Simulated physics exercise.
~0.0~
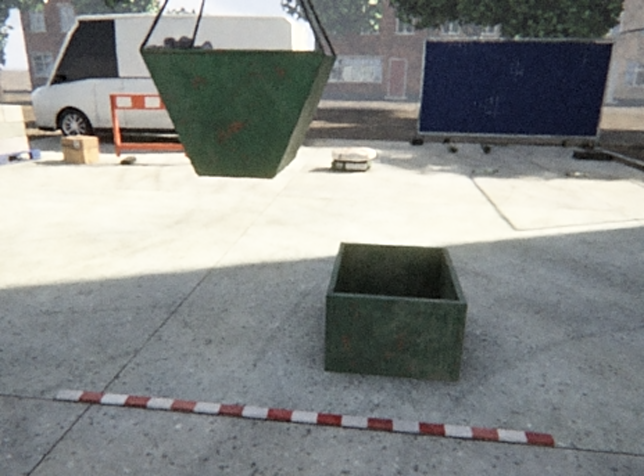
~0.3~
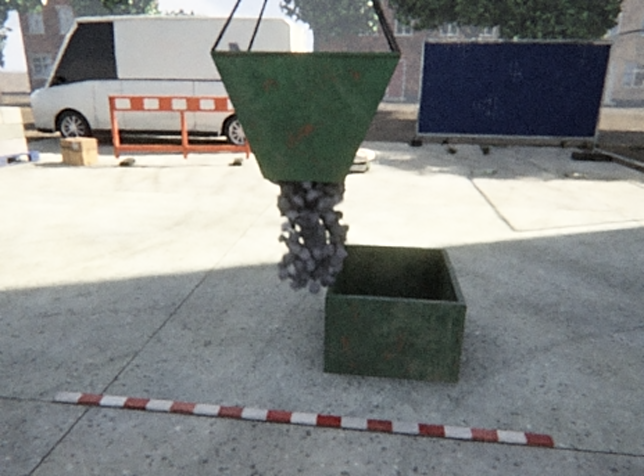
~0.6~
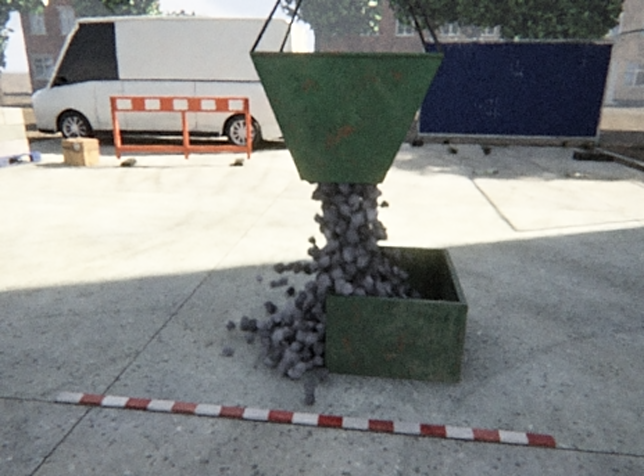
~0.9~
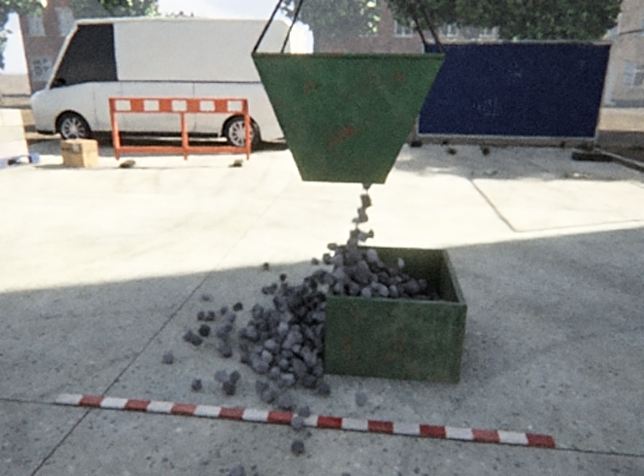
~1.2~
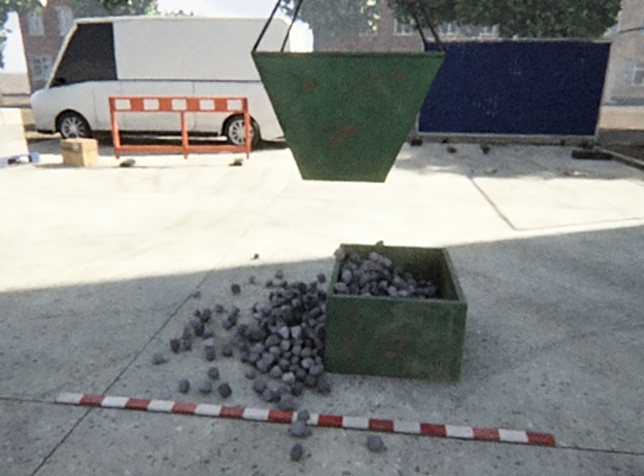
In a sunlit paved yard seen from slightly above, a tapered green skip full of grey stones hangs from cables over an open green bin, with a white van, an orange and white barrier and a blue panel behind and a red and white striped strip in front. The skip travels right and begins pouring before it is over the bin. Stones tumble past the bin's left side, then into it as the skip moves further and stops. The stream thins and ends. The skip hangs empty, with most stones in the bin and a sizeable heap spilled to its left, a few beyond the strip.
